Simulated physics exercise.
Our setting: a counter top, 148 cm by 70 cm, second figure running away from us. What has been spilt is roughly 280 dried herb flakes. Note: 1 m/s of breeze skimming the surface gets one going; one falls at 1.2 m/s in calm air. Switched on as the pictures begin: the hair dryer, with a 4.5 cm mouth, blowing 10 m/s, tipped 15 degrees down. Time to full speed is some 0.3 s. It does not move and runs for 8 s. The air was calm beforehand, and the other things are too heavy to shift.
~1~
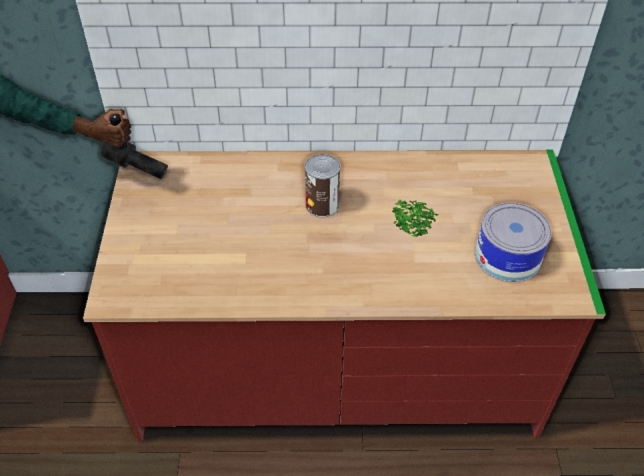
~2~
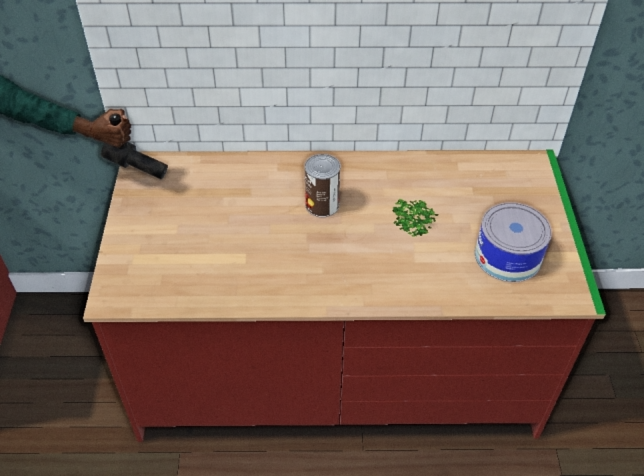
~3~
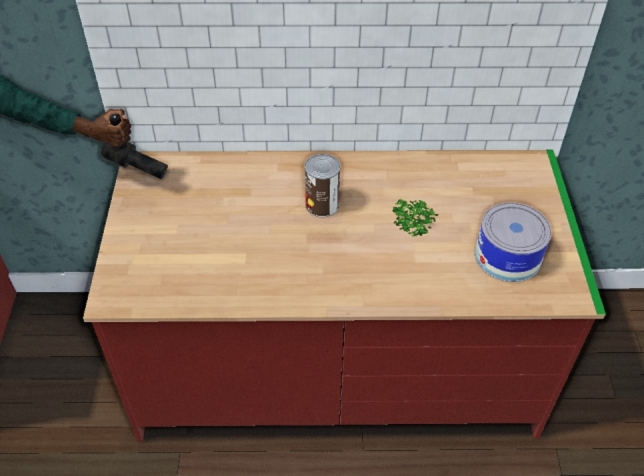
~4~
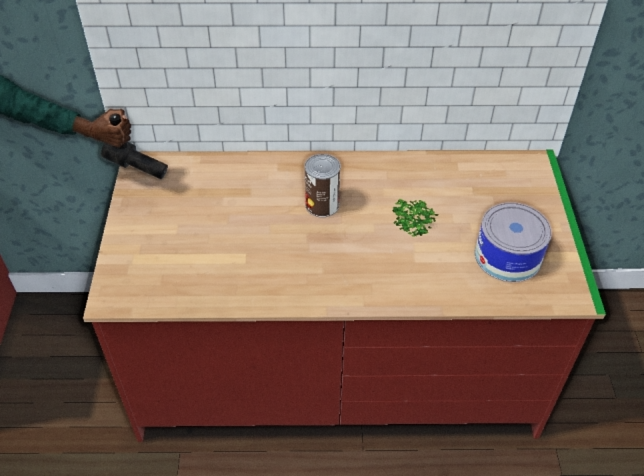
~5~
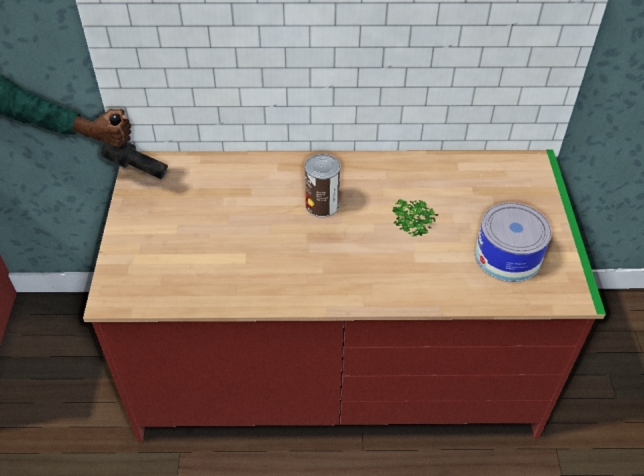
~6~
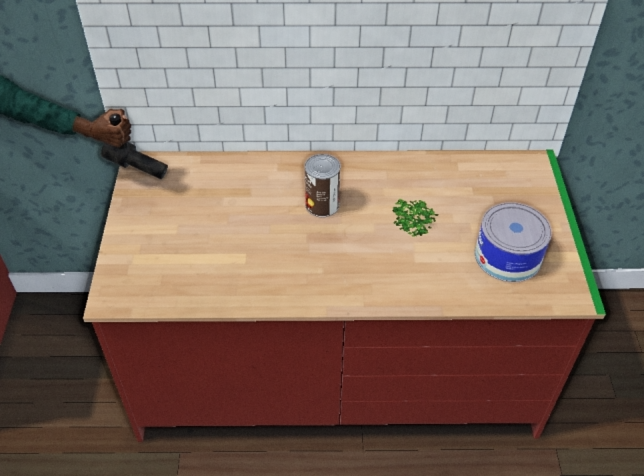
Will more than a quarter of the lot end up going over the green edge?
I reckon that edge claims more than a quarter of the pile.
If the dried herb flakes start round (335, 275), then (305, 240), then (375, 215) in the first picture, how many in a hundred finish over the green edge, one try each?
First try 0 %, second 4 %, third 40 %.
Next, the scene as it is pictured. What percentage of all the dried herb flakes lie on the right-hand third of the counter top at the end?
About 30 %.
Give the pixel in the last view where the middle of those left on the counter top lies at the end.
Centre: Approx. (495, 190) px, last frame.
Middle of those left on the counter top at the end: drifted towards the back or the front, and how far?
Shift: Towards the far edge, some 10 cm.
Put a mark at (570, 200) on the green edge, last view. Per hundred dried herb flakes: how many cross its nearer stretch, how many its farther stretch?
Roughly 60 % cross the nearer stretch, while around 10 % cross the farther one.
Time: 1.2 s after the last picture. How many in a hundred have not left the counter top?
Roughly 80 %.
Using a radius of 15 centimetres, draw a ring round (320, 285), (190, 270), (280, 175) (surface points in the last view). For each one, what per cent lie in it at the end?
I would say some 0 %, 0 % and 0 % respectively.
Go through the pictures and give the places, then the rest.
In the first frame, the middle of the dried herb flakes is near (413, 216), none has stirred yet and the mouth of the hair dryer is at (164, 172).
In the second frame, the middle of the dried herb flakes is near (413, 216), none has stirred yet and the green edge is centred on (577, 224).
In the third frame, the middle of the dried herb flakes is near (413, 216), none has stirred yet, the top of a tin is at (323, 166) and the top of a large tin is at (516, 227).
In the fourth frame, the middle of the dried herb flakes is near (413, 216) and none has stirred yet.
In the fifth frame, the middle of the dried herb flakes is near (413, 216) and none has stirred yet.
In the sixth frame, the middle of the dried herb flakes is near (413, 216) and none has stirred yet.
Then, 1.2 s after the last picture, 96 % are on the move or not yet settled, 15 % are over the green edge; the middle of those still in play is near (482, 210).
Then, 2.2 s after the last picture, 45 % are on the move or not yet settled, 51 % are over the green edge; the middle of those still in play is near (492, 199).
Then, 4.1 s after the last picture, 33 % are on the move or not yet settled, 60 % are over the green edge; the middle of those still in play is near (505, 195).
Then, 7.7 s after the last picture, at the end, 65 % are over the green edge; the middle of those still in play is near (495, 190).
